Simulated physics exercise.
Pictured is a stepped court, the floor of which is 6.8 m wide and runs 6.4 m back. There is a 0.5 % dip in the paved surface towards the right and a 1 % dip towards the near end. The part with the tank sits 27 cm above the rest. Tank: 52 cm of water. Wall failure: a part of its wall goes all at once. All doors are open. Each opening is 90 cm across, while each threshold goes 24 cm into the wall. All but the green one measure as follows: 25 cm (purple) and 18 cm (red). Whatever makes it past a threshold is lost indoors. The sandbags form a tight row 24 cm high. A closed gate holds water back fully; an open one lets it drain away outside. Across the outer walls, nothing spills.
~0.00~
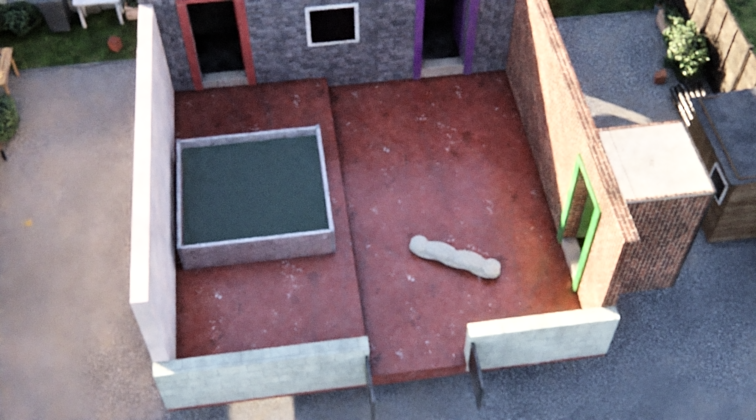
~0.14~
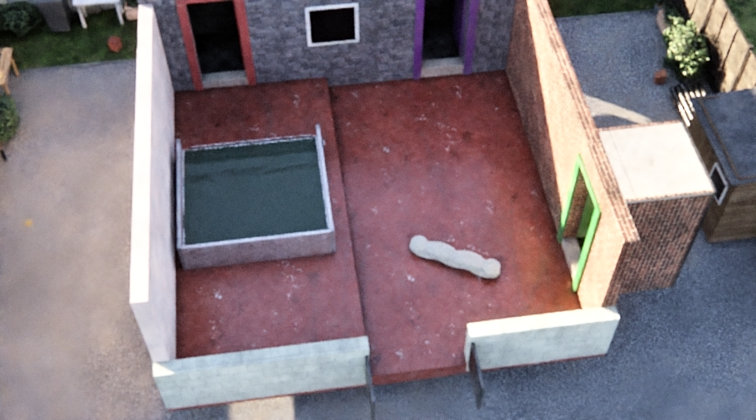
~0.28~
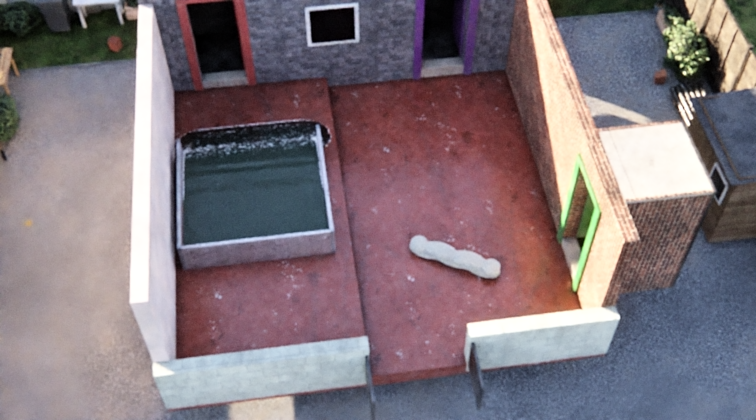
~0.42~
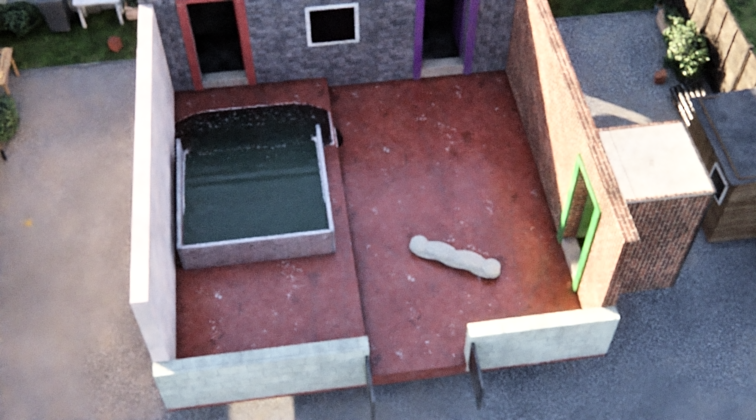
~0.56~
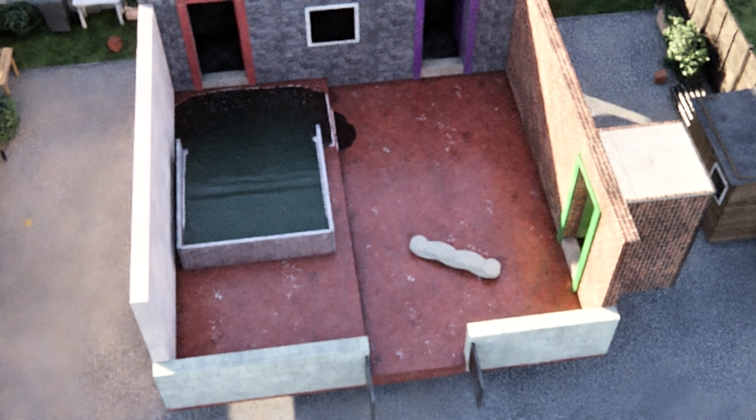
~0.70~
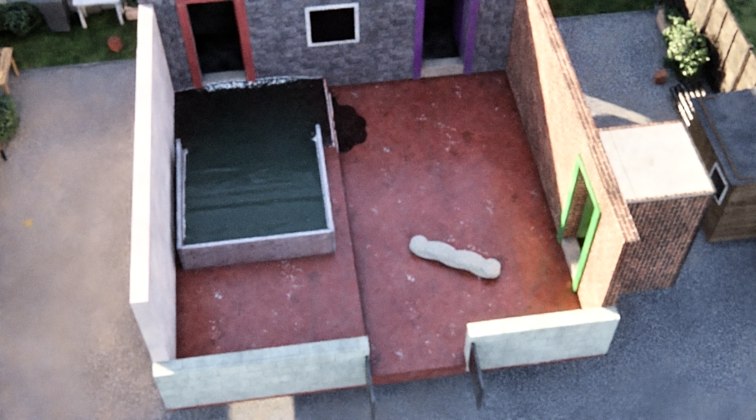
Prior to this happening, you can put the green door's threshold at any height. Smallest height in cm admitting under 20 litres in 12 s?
Roughly 9 centimetres.
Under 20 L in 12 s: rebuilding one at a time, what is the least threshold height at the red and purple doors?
You'd want some 32 cm at red and some 7.0 cm at purple.
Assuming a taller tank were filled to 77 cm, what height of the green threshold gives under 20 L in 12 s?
I'd go with near 14.0 cm then.
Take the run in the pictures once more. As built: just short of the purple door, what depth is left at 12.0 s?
Lab note: Depth approx. 6.0 cm.
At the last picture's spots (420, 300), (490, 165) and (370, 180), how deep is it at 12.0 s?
Depths in order: 5 / 6 / 5 cm.
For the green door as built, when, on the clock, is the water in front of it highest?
Peak: Close to 10.5 s.
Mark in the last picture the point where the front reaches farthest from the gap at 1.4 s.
At about (381, 84).
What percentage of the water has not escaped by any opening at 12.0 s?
Around 88 per cent of the water.
After 1.4 s water covers 20 % of the floor, deepest (37 cm) near (184, 94); it has not reached the green door.
After 3.0 s water covers 30 % of the floor, deepest (30 cm) near (248, 94); it has not reached the green door.
After 12.0 s water covers 85 % of the floor, deepest (13 cm) near (562, 339); 11 cm at the green door, 0 litres in over its 19 cm threshold.
At the green door as built, the water arrived by 4.5 s and peaked near 13 cm at 10.4 s.
Run again over the same 12 s with other heights there, 26 litres in over 8 cm, 8 litres over 11 cm. The limit of 20 litres is kept from about 9 cm up.
